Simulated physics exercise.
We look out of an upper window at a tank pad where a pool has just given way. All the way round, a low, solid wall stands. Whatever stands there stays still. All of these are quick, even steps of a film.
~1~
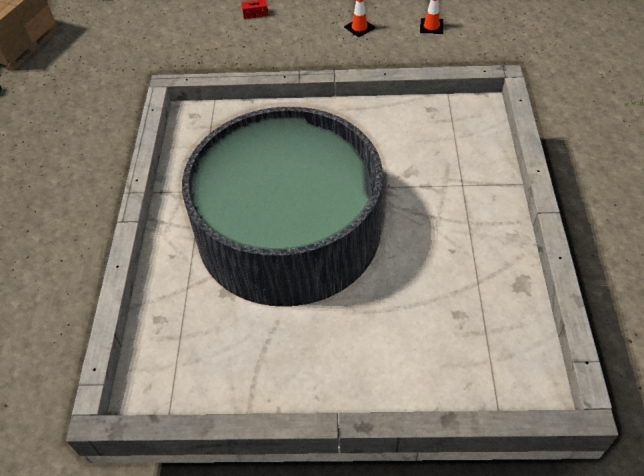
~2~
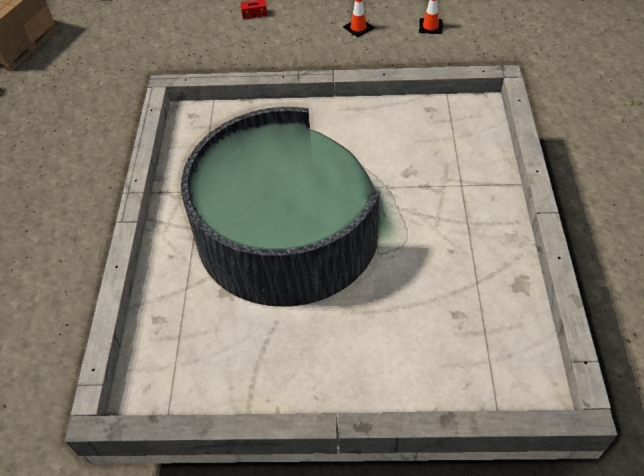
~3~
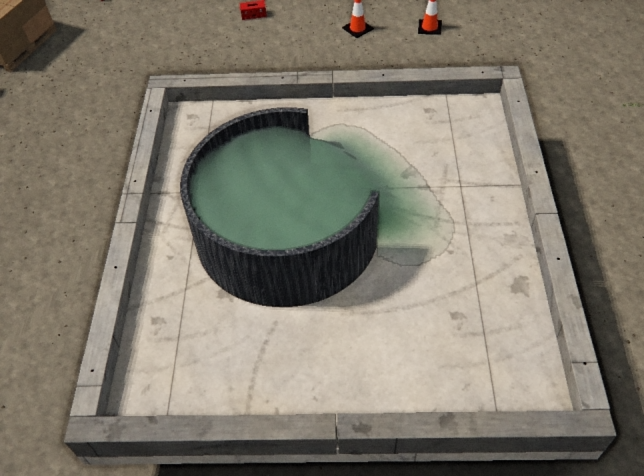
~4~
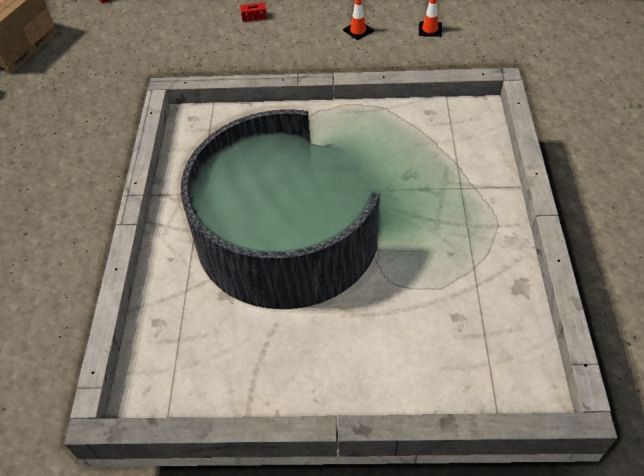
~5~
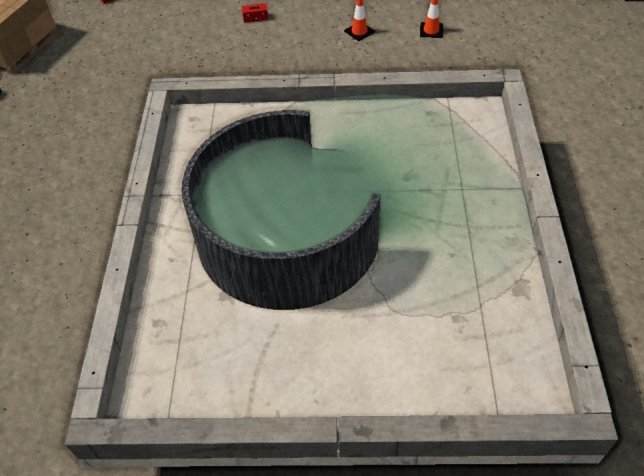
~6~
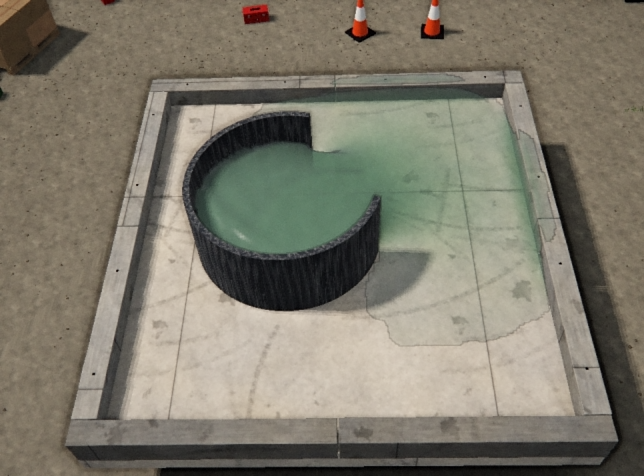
Green water pouring from a gap in a round dark pool, spreading right across a walled concrete pad to its edges.
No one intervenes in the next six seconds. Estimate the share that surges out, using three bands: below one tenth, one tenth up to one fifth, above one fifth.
My read: A mid-range spill, from one tenth up to one fifth.
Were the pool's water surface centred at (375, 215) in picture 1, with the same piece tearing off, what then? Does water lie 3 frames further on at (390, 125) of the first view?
So at that place it's waterlogged.
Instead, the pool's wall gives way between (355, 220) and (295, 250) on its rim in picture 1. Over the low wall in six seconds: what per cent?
About 12 %.
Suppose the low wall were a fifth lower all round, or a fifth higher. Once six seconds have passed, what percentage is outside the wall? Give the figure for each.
About 24 per cent, then about 10 per cent.
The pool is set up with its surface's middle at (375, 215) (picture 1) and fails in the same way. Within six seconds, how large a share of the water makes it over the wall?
26 per cent.
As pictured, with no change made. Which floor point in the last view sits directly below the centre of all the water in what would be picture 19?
That puts it at around (394, 195).
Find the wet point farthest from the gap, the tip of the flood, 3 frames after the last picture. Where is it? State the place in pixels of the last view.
The front tops out at about (558, 388).
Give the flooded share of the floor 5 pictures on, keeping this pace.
About 45 %.
A moment on, water covers 40 % of the floor; the low wall has let 1 % over.
Next, water covers 40 % of the floor; the low wall has let 3 % over.
Then, water covers 55 % of the floor; the low wall has let 15 % over.
Later, water covers 80 % of the floor; the low wall has let 16 % over.
In the end, water covers 85 % of the floor; the low wall has let 16 % over.
